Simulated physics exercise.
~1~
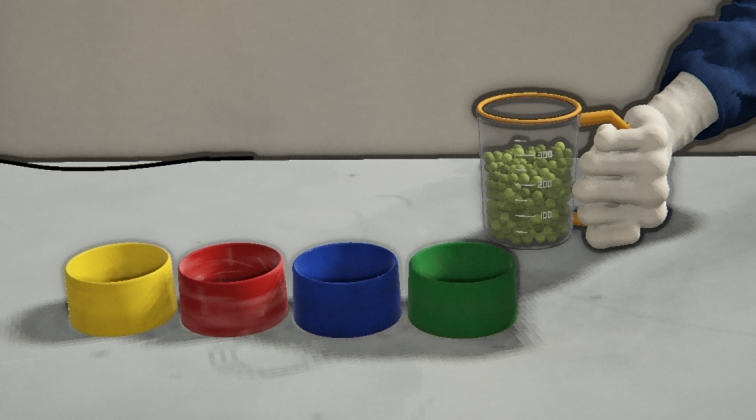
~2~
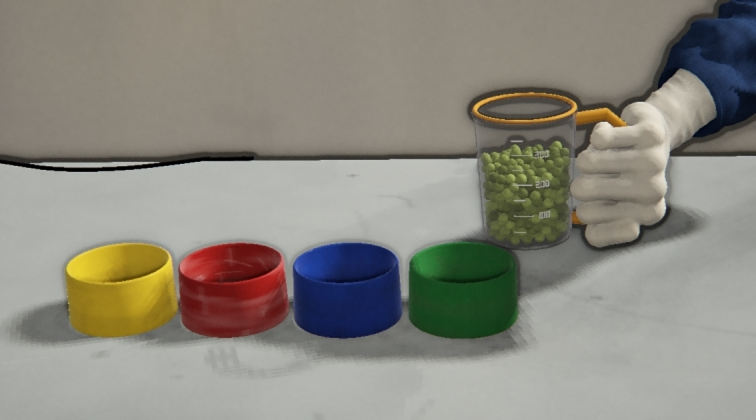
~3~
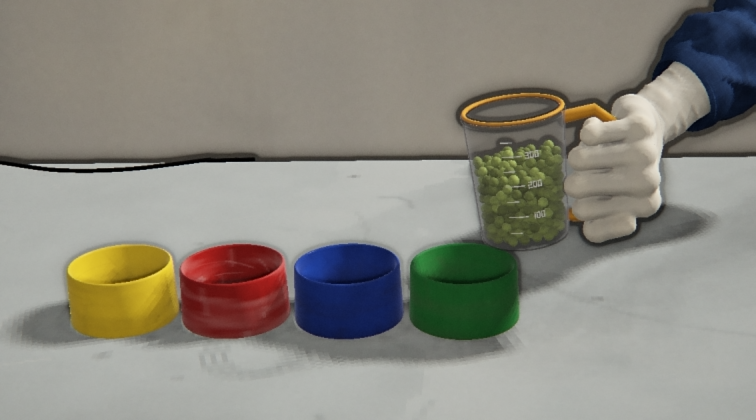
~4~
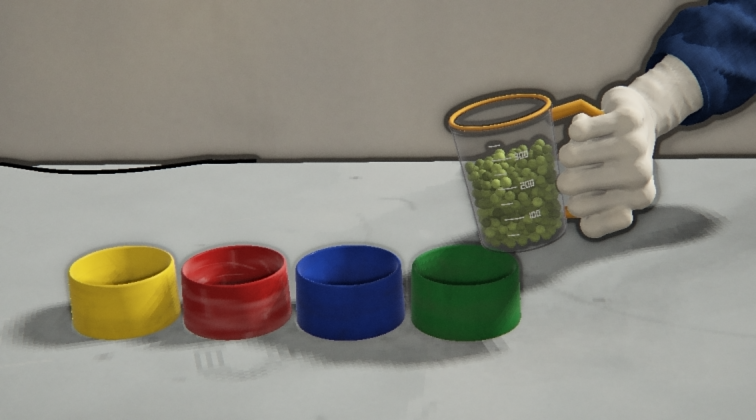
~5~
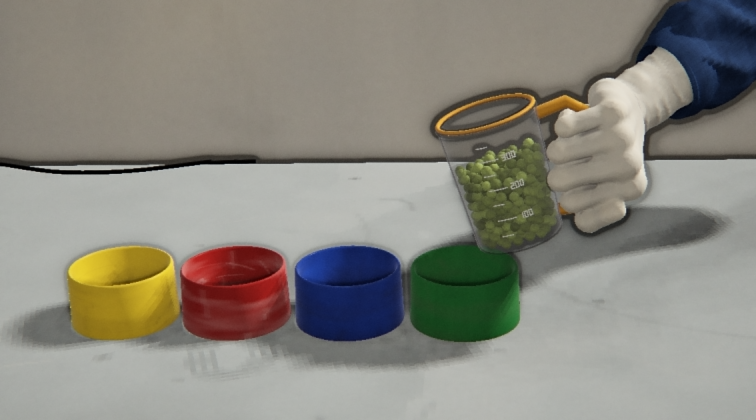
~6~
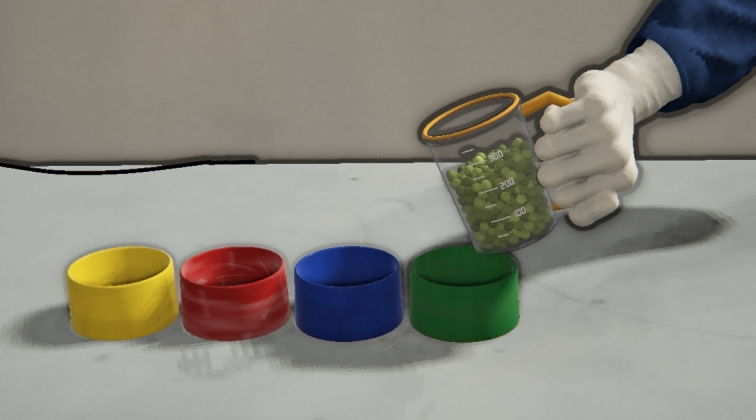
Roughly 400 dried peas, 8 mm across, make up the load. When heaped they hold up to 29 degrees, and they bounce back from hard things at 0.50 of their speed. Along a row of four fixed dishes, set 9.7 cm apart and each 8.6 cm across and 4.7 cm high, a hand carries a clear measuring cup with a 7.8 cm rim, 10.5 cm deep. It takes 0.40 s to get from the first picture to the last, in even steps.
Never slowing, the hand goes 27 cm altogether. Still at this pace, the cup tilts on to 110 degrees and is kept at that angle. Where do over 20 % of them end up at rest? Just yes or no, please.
In short: Red dish yes, blue dish no, green dish no, yellow dish no, counter no.
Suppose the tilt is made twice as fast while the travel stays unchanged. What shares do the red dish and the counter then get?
Red 10, counter 20.
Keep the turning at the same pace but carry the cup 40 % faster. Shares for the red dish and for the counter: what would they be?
Result - red dish: 20; counter: 10.
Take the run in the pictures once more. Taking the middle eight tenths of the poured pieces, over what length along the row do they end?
I'd put it near 6 cm.
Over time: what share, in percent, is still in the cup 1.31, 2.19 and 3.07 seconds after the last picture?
Close to 95, 5 and 0 per cent respectively.
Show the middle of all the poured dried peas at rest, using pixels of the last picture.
Approximately (225, 288) in the last view.
Then, 1.31 s after the last picture, tilt 97 degrees; cup holds 95 %.
Then, 2.19 s after the last picture, tilt 110 degrees; cup holds 5 %, red 90 %.
Then, 3.07 s after the last picture, tilt 110 degrees; cup holds 0 %, red 90 %.
In the end, red 90 %, blue 0 %, green 0 %, yellow 0 %, counter 10 %.
